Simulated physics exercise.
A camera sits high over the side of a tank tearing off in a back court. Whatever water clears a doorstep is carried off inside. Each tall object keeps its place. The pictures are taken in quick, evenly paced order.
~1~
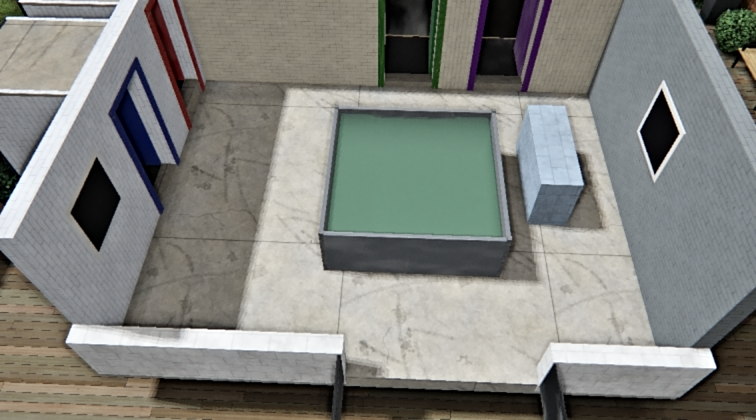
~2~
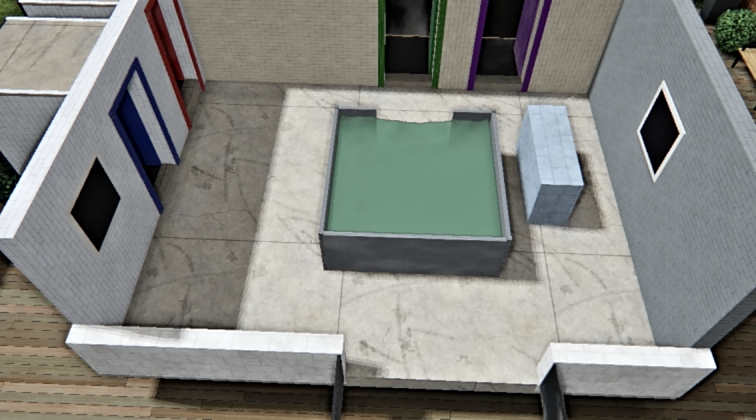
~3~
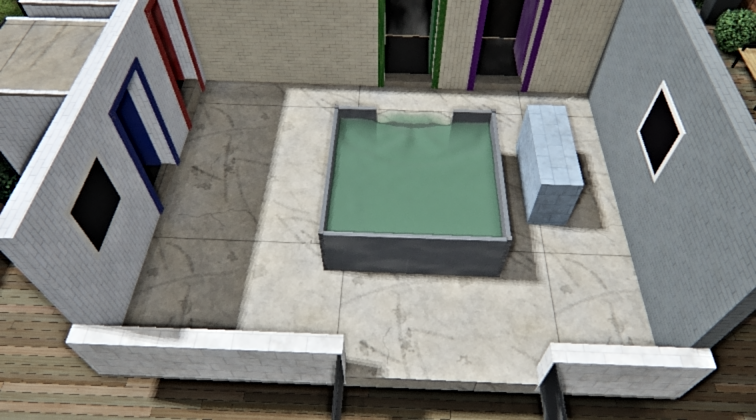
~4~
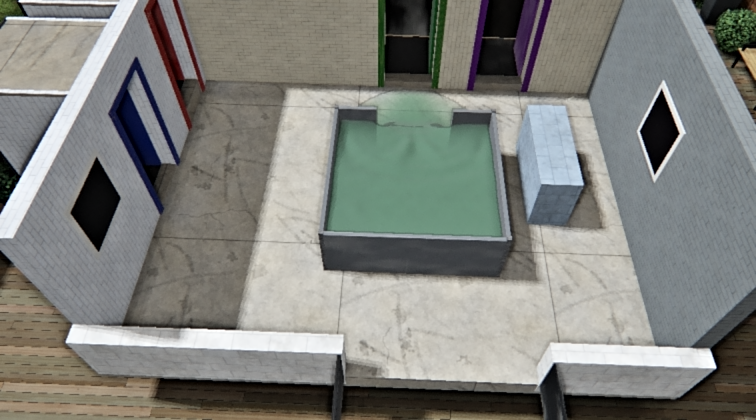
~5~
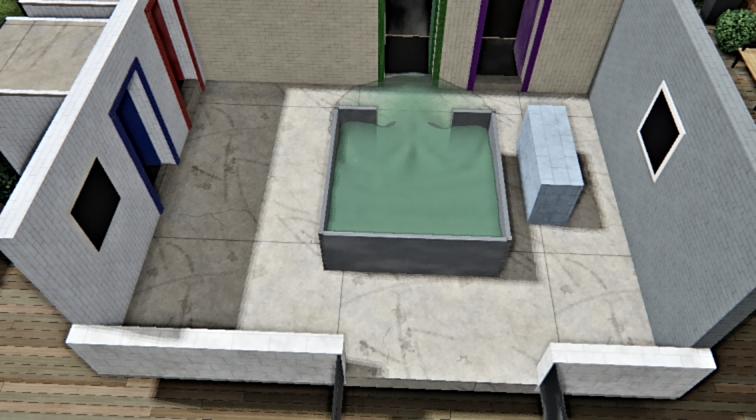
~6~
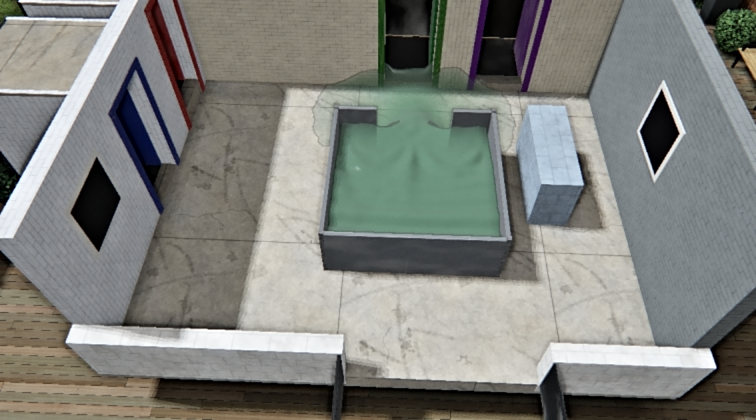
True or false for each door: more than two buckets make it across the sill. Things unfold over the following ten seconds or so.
Purple door: True; green door: True; red door: False; blue door: False.
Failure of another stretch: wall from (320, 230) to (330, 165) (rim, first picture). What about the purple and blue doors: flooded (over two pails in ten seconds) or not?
Purple: Below the mark; blue: Above the mark.
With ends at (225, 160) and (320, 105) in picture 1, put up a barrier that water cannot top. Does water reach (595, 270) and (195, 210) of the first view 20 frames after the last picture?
Result, in order: Swamped / swamped.
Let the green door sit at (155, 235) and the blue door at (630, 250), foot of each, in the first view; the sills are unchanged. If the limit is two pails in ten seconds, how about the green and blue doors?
Result - green: Remains below the limit; blue: Crosses the limit.
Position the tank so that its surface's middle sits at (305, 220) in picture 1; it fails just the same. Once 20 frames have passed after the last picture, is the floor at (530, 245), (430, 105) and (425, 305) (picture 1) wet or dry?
In that order: Dry, under water, dry.
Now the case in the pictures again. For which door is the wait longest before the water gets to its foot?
I'd go with the blue door.
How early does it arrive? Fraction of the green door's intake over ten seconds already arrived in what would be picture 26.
Share by then: 75 in a hundred.
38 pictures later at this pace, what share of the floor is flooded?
The answer is around 90 per cent.
A moment on, water covers 20 % of the floor; the purple door under two buckets in, the green door far over two buckets in, the red door not reached, the blue door not reached.
Next, water covers 35 % of the floor; the purple door over two buckets in, the green door far over two buckets in, the red door wet at the sill, nothing in, the blue door not reached.
Then, water covers 55 % of the floor; the purple door over two buckets in, the green door far over two buckets in, the red door wet at the sill, nothing in, the blue door wet at the sill, nothing in.
Later, water covers 90 % of the floor; the purple door over two buckets in, the green door far over two buckets in, the red door wet at the sill, nothing in, the blue door under two buckets in.
In the end, water covers 100 % of the floor; the purple door over two buckets in, the green door far over two buckets in, the red door wet at the sill, nothing in, the blue door under two buckets in.
